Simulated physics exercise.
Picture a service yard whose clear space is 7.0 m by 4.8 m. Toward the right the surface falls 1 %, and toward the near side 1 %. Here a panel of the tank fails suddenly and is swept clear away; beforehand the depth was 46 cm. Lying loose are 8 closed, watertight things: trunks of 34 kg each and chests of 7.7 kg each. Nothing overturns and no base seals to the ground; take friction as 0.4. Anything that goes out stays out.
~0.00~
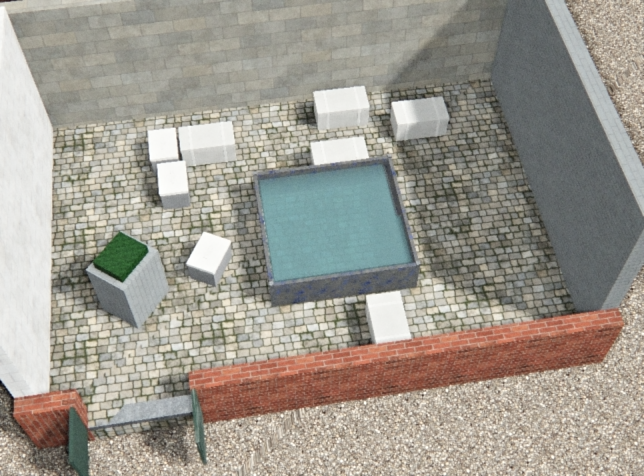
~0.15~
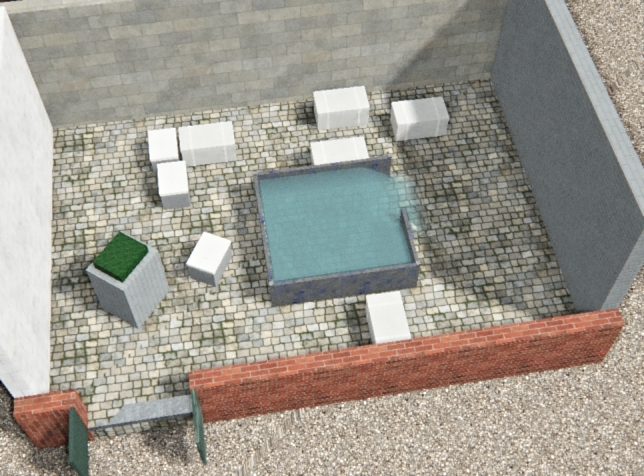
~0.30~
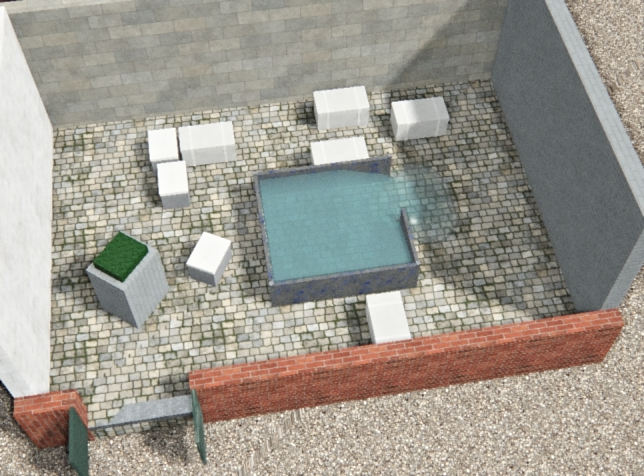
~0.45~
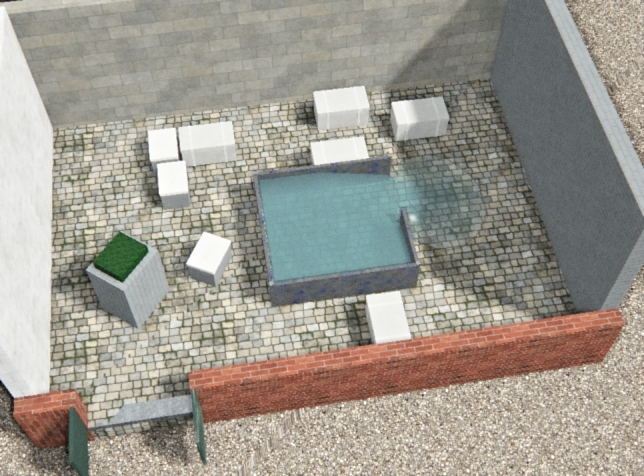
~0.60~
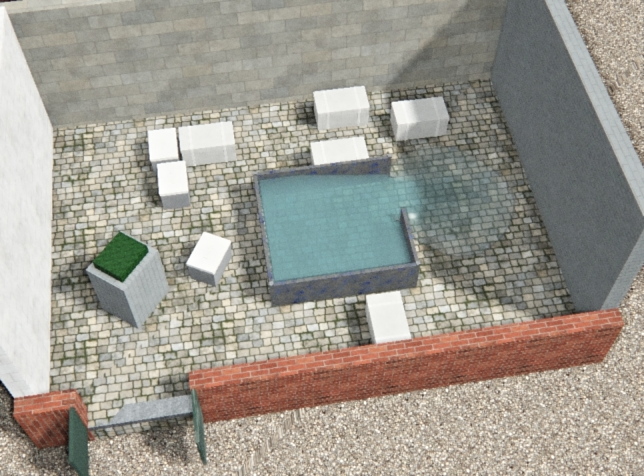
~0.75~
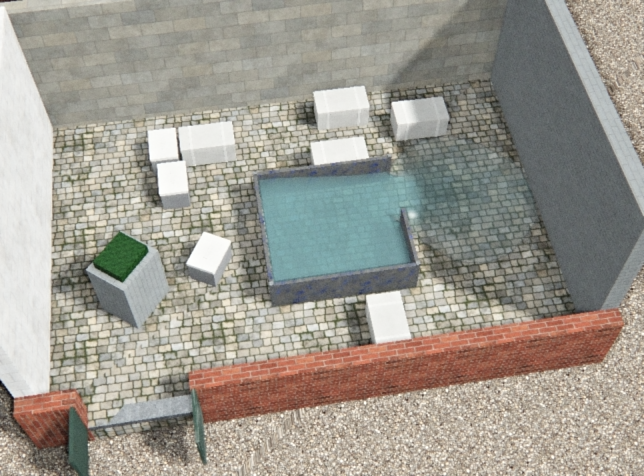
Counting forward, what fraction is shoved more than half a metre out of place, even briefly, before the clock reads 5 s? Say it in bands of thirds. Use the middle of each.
I would put it under a third.
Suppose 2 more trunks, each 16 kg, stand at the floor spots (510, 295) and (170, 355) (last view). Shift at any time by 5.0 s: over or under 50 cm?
The first comes out beyond the limit, the second within the limit.
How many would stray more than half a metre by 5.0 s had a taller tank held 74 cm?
In that case the number is 3.
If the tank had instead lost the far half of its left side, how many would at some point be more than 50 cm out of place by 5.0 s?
Count: 3.
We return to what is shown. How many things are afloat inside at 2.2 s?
At that time the total is 0.
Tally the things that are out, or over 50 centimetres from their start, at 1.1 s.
The number I get is 0.
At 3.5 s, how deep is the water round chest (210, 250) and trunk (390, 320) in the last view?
Some 0 cm at the first, some 4 cm at the second.
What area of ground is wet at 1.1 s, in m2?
Wet area: Approx. 8.0 m2.
After 1.1 s 0 of 8 are over 50 cm from their spots; 0 afloat.
After 2.2 s 0 of 8 are over 50 cm from their spots; 0 afloat.
After 3.5 s 0 of 8 are over 50 cm from their spots; 0 afloat.
After 5.0 s 1 of 8 are over 50 cm from their spots, and 1 have been at some point; 0 afloat.
